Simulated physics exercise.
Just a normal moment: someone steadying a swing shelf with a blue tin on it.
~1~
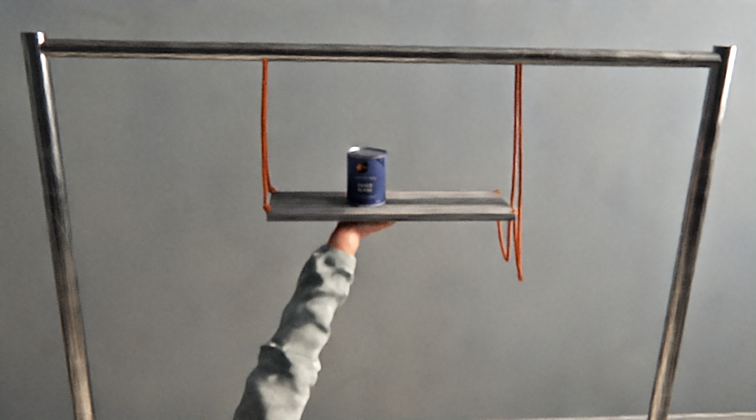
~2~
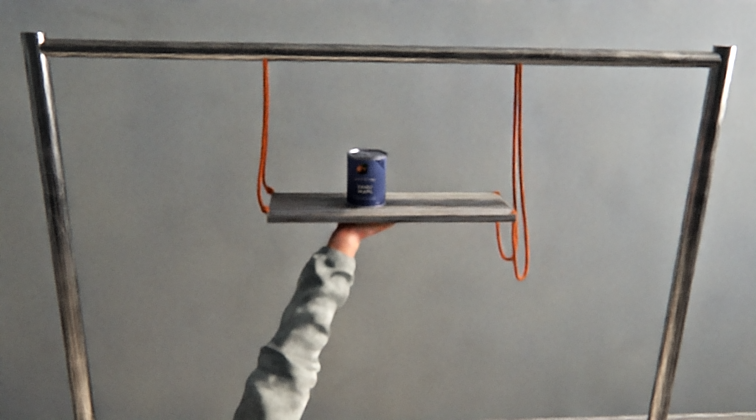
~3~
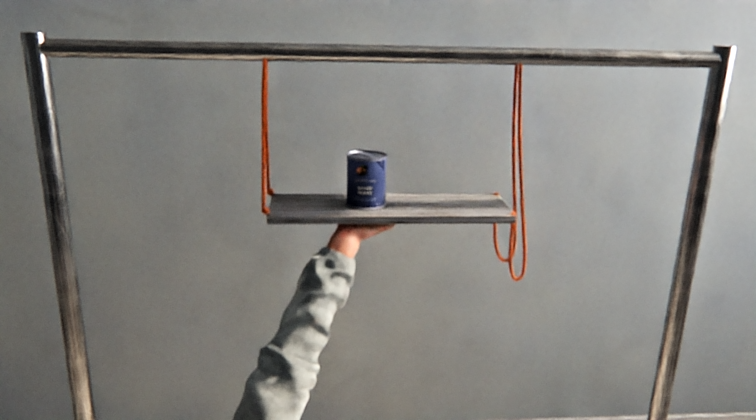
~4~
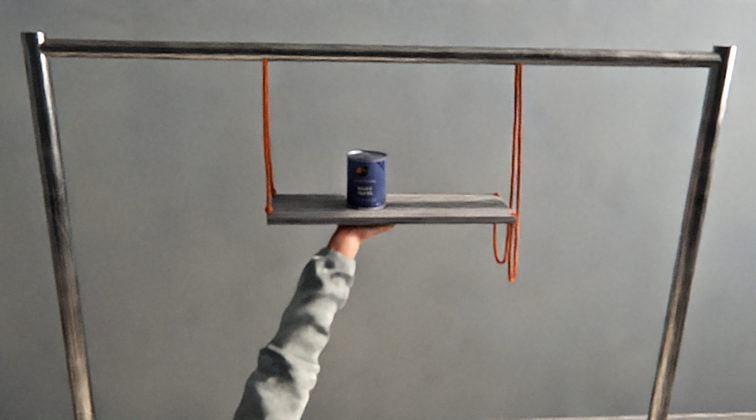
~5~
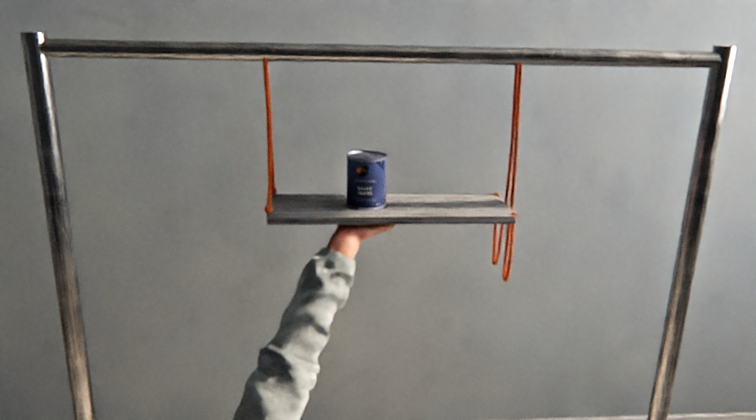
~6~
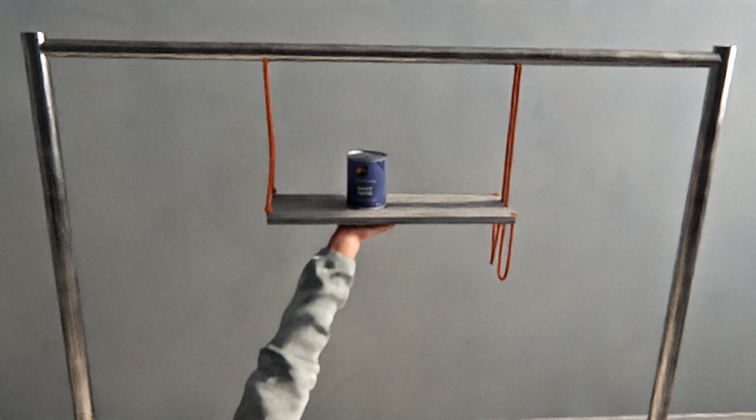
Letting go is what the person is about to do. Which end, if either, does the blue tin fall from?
Chances are it departs rightward from its perch.
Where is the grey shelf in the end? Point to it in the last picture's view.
It finishes at (347, 277).
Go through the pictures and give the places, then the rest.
Blue tin (366, 177); grey shelf (394, 218), in the first frame.
Blue tin (366, 178), in the second frame.
Blue tin (366, 180), in the third frame.
Blue tin (366, 180); grey shelf (393, 221), in the fourth frame.
Blue tin (366, 180), in the fifth frame.
Blue tin (366, 180); grey shelf (393, 221); left shoelaces almost straight; right shoelaces slack, hanging in a loop, in the sixth frame.
Then, 0.58 s on from there, board tipped 38° down to the right; tin falling.
Then, 1.22 s on from there, board tipped 43° down to the right; tin on the floor.
In the end, board tipped 38° down to the right; tin on the floor. The blue tin is shed rightwards.
